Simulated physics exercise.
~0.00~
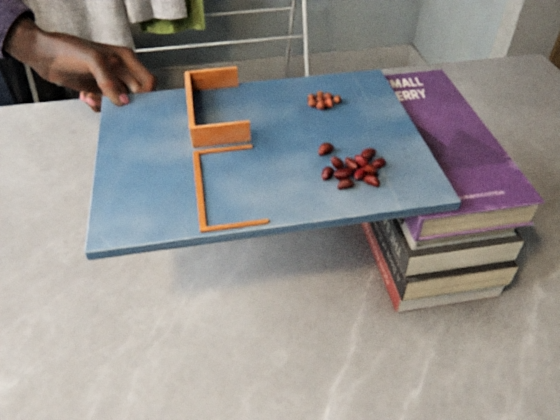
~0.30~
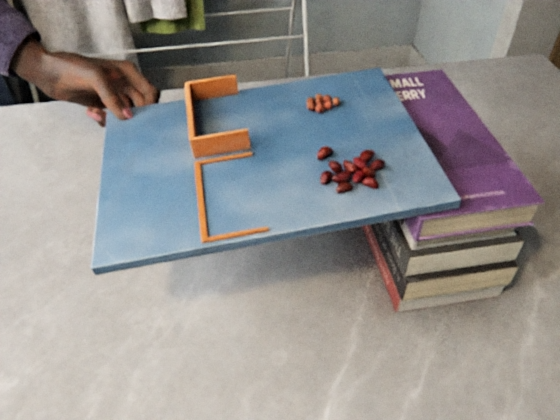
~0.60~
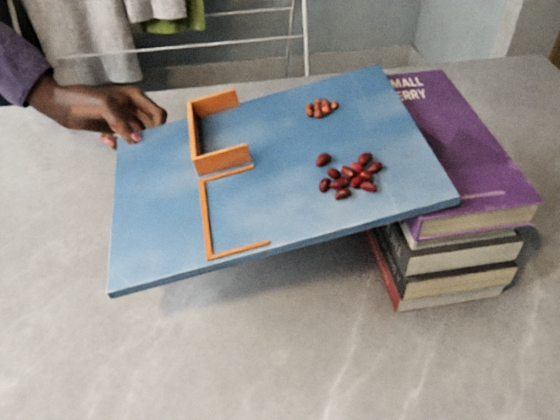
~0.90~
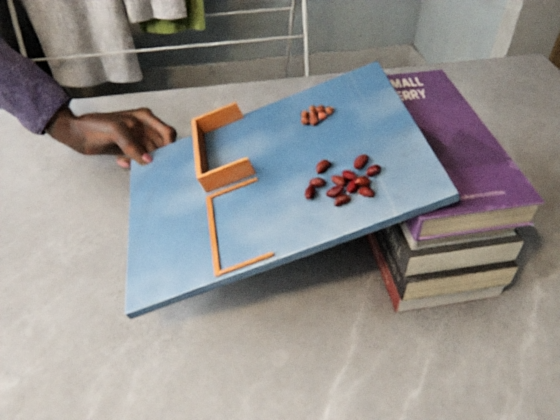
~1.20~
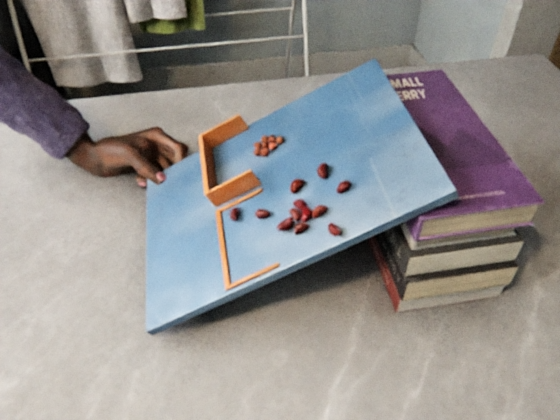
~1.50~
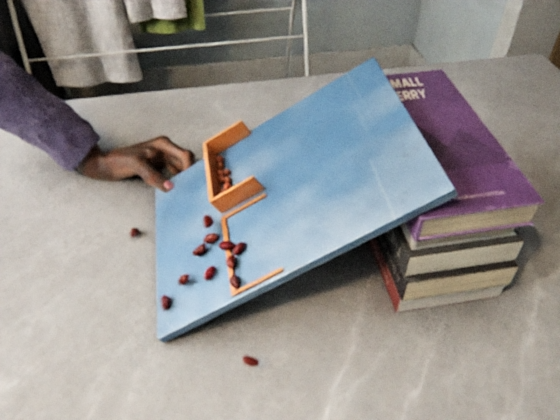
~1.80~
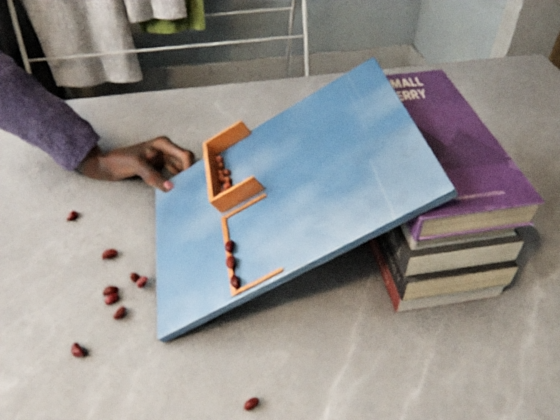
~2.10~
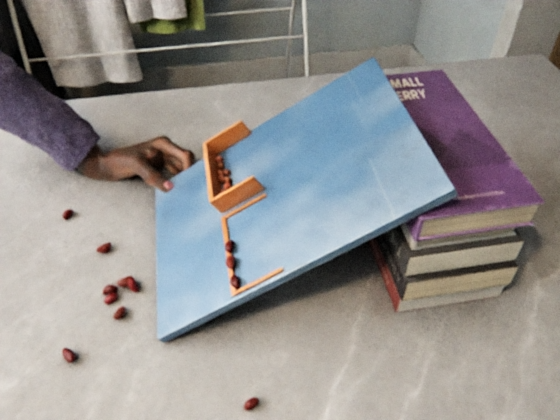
A blue board with two heaps of reddish, bean-like pieces and two orange barriers leans on a stack of books, a purple one on top, on a grey table seen from slightly above. A hand at the left lowers the board's far corner, steepening its slope. Both heaps begin sliding down to the left. The small back heap gathers behind the taller orange barrier, while most of the front heap passes the thin, low one and scatters over the table. Finally the board rests tilted, with a few front pieces lined against the low strip.
